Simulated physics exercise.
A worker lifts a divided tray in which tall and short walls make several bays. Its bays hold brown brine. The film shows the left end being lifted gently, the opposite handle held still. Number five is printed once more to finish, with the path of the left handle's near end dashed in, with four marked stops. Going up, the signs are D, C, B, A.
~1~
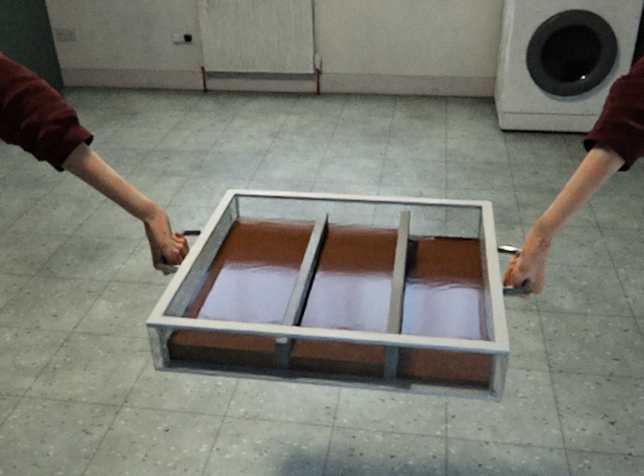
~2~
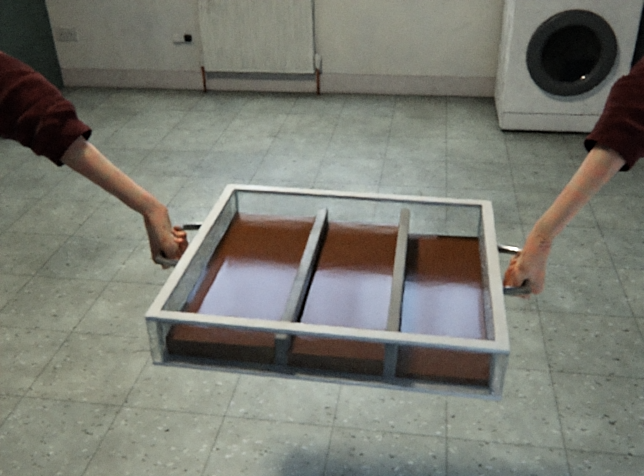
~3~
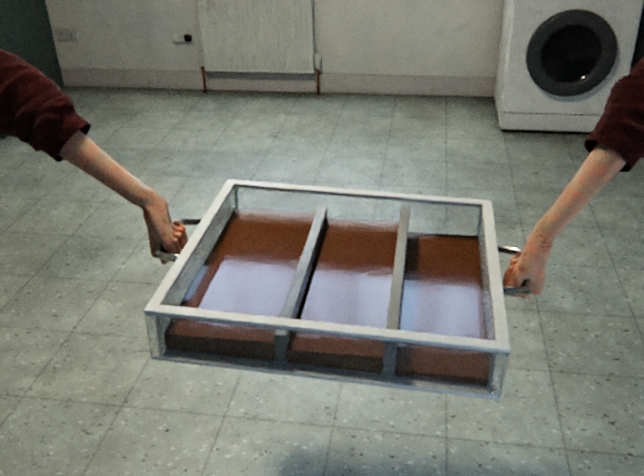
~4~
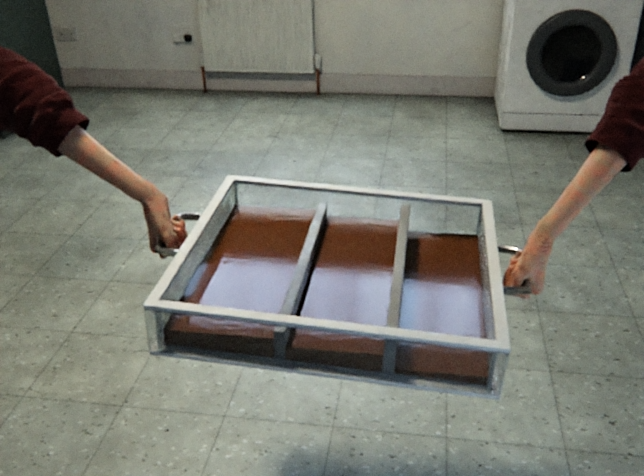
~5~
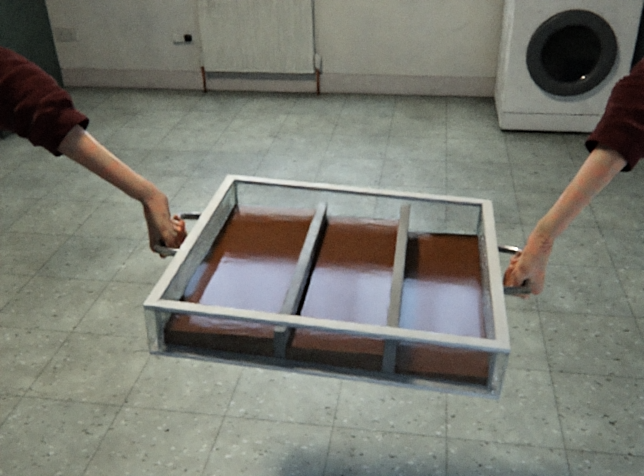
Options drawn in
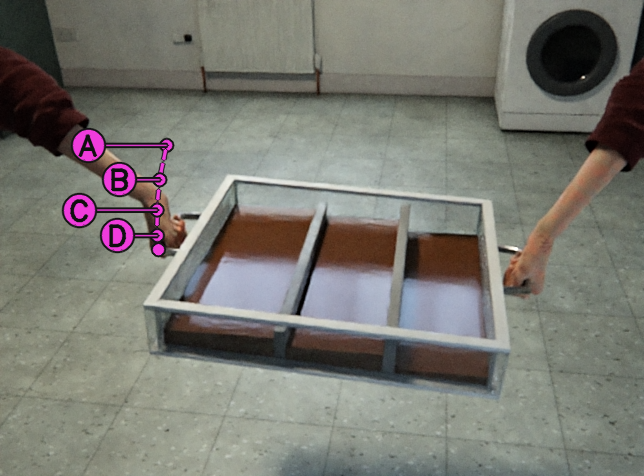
The clip opens on two arms in dark red sleeves holding a level, pale-framed tray of brown liquid, split into three bays, above a tiled floor. The left hand raises its side slightly, tilting the tray gently down to the right, and then the tray stays almost still at that slant.
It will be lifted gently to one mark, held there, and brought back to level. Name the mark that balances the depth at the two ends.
The best mark is A.
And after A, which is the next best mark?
B it is.
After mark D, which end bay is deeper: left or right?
The left end bay.
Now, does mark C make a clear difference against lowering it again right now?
No.
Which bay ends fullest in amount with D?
That is the left bay.
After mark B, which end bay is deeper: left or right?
The left one.
In magenta, A at (166, 145); B at (159, 179); C at (157, 210); D at (157, 235).
Choosing A, the two end bays stand about equally deep; nothing spills.
Choosing B, the left end bay stands much deeper than the other; nothing spills.
Choosing C, the left end bay stands much deeper than the other; nothing spills.
Choosing D, the left end bay stands much deeper than the other; nothing spills.
